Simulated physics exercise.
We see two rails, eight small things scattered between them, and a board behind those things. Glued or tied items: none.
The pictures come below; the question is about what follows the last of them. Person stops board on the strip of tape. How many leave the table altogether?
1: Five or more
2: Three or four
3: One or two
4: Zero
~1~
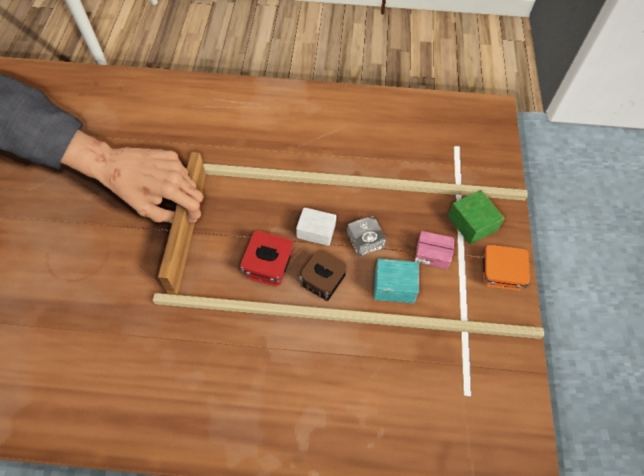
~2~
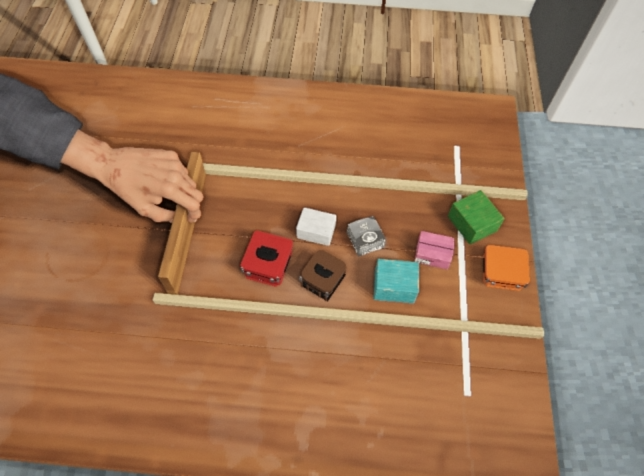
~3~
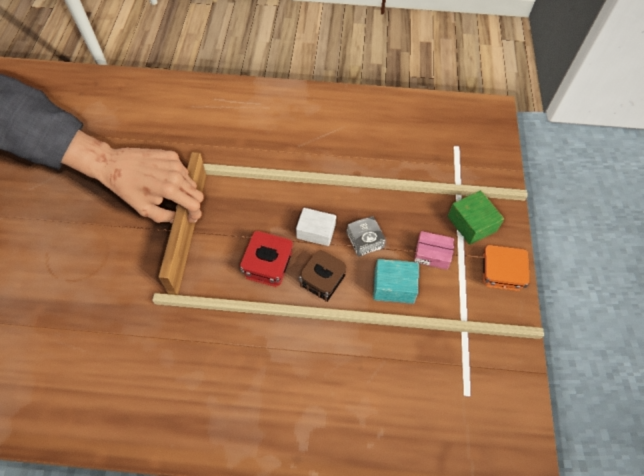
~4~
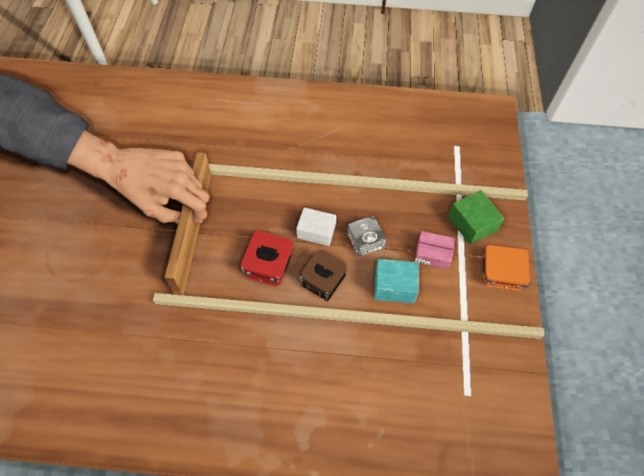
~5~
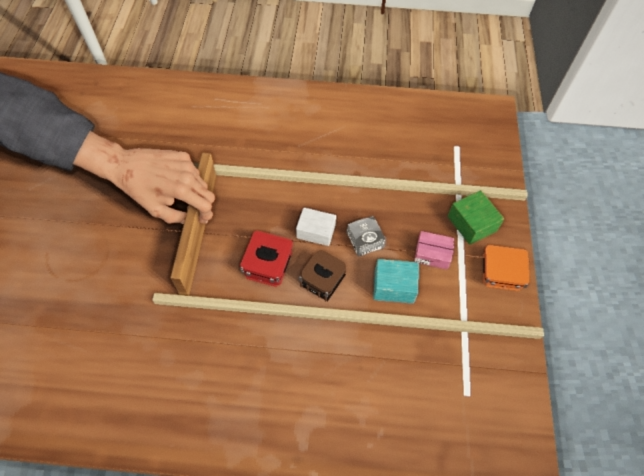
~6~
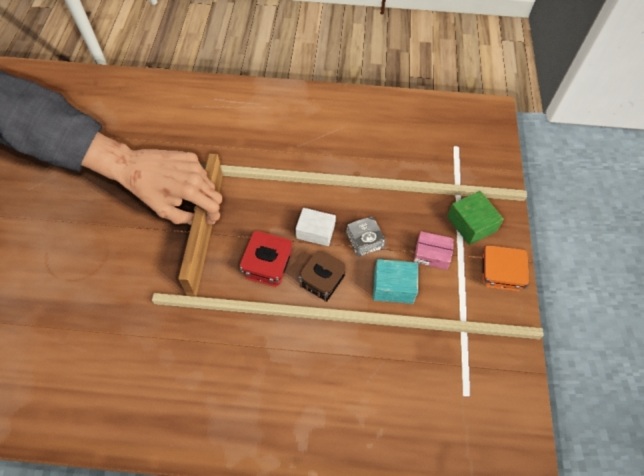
2.
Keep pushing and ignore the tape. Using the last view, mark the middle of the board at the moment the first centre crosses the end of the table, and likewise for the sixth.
I'd put the first at about (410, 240) and the next at about (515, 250).
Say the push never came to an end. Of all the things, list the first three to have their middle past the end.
Those three are the orange case, the turquoise block and the pink box, in that order.
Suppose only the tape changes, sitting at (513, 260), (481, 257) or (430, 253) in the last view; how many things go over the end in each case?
Per try: 5; 4; 1.
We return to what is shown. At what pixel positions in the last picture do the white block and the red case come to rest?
I'd put one at around (479, 242) and the other at around (484, 276).
Soon after, none off yet; orange case at rest near (504, 269); green block at rest near (475, 218); pink box at rest near (434, 251).
Then, none off yet; orange case at rest near (504, 269); green block at rest near (475, 218); pink box moving near (438, 250).
Further on, none off yet; orange case moved about its own width near (544, 265); green block moving near (482, 216); pink box moved well along near (501, 255).
By the end, the number that fall off is three or four; fallen, turquoise block, pink box and orange case.
